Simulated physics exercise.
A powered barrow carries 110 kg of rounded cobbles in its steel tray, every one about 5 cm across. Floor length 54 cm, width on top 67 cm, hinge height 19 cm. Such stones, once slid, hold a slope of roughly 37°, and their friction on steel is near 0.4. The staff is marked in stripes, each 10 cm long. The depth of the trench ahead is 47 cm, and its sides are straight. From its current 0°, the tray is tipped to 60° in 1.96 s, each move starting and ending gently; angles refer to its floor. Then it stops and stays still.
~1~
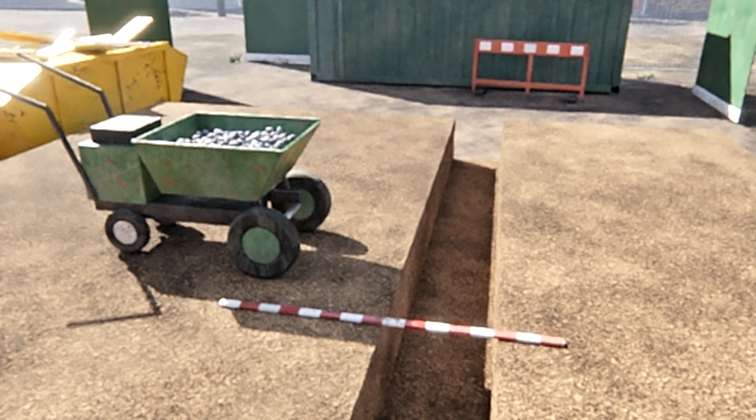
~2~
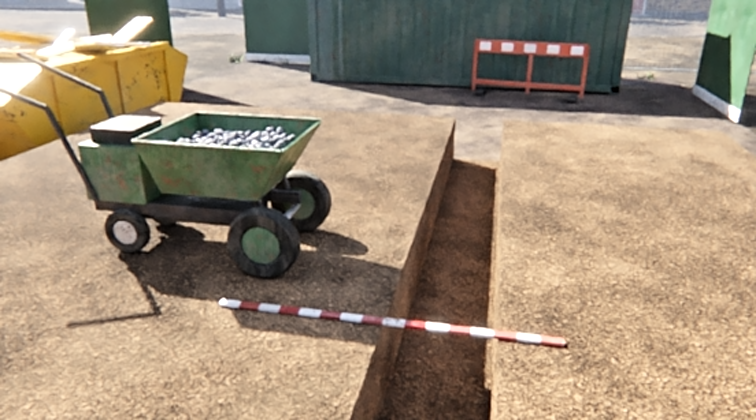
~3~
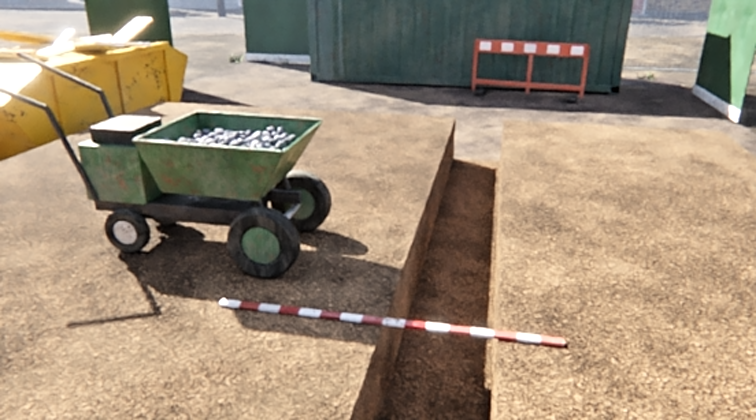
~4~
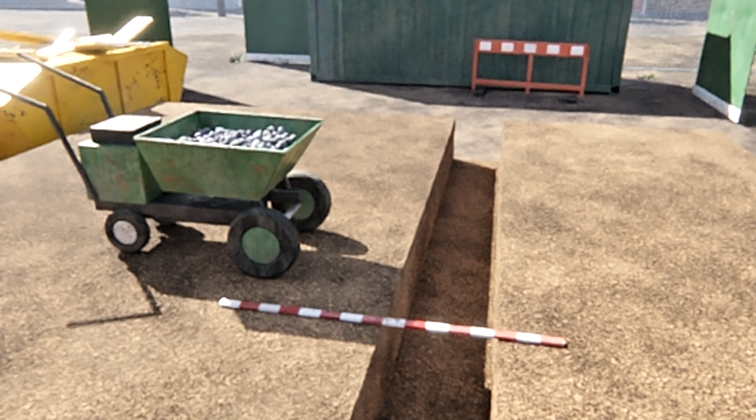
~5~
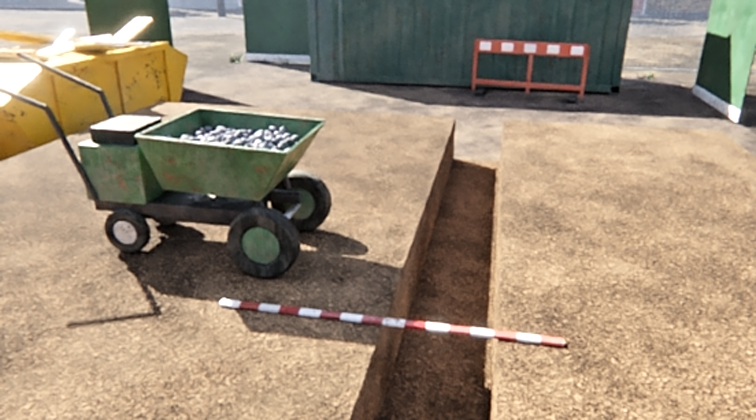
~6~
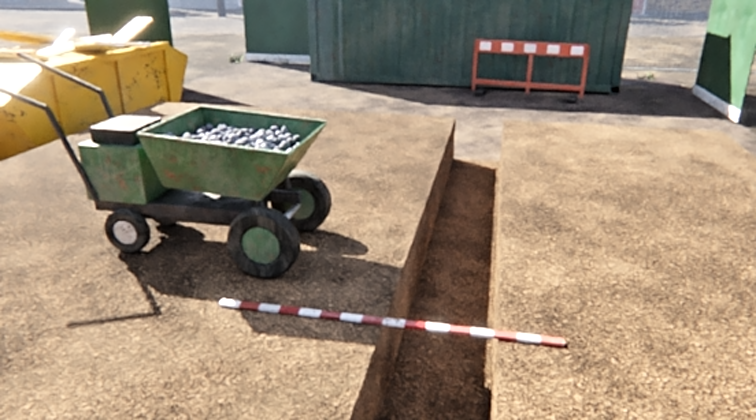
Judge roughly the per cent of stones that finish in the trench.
An estimated 22 per cent finish in the trench.
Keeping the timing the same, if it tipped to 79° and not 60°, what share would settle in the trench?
Then roughly 75 percent.
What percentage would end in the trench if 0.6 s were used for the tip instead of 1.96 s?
About 45%.
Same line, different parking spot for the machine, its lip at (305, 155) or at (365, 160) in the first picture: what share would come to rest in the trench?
Roughly 40 in a hundred, then 45 in a hundred.
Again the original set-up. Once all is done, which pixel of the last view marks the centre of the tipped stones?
I'd point to around (415, 331).
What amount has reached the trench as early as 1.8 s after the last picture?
5 per cent, give or take.
Then, 1.2 s after the last picture the floor is at 51°, 100 % in the tray; the foremost stones are at (350, 194).
Then, 1.8 s after the last picture the floor is at 60°, 86 % in the tray, 10 % short of the trench, 3 % in the trench; the foremost stones are at (431, 302).
Then, 2.1 s after the last picture the floor is at 60°, 75 % in the tray, 13 % short of the trench, 12 % in the trench; the foremost stones are at (482, 343).
Then, 4.1 s after the last picture the floor is at 60°, 60 % in the tray, 18 % short of the trench, 22 % in the trench; the foremost stones are at (489, 338).
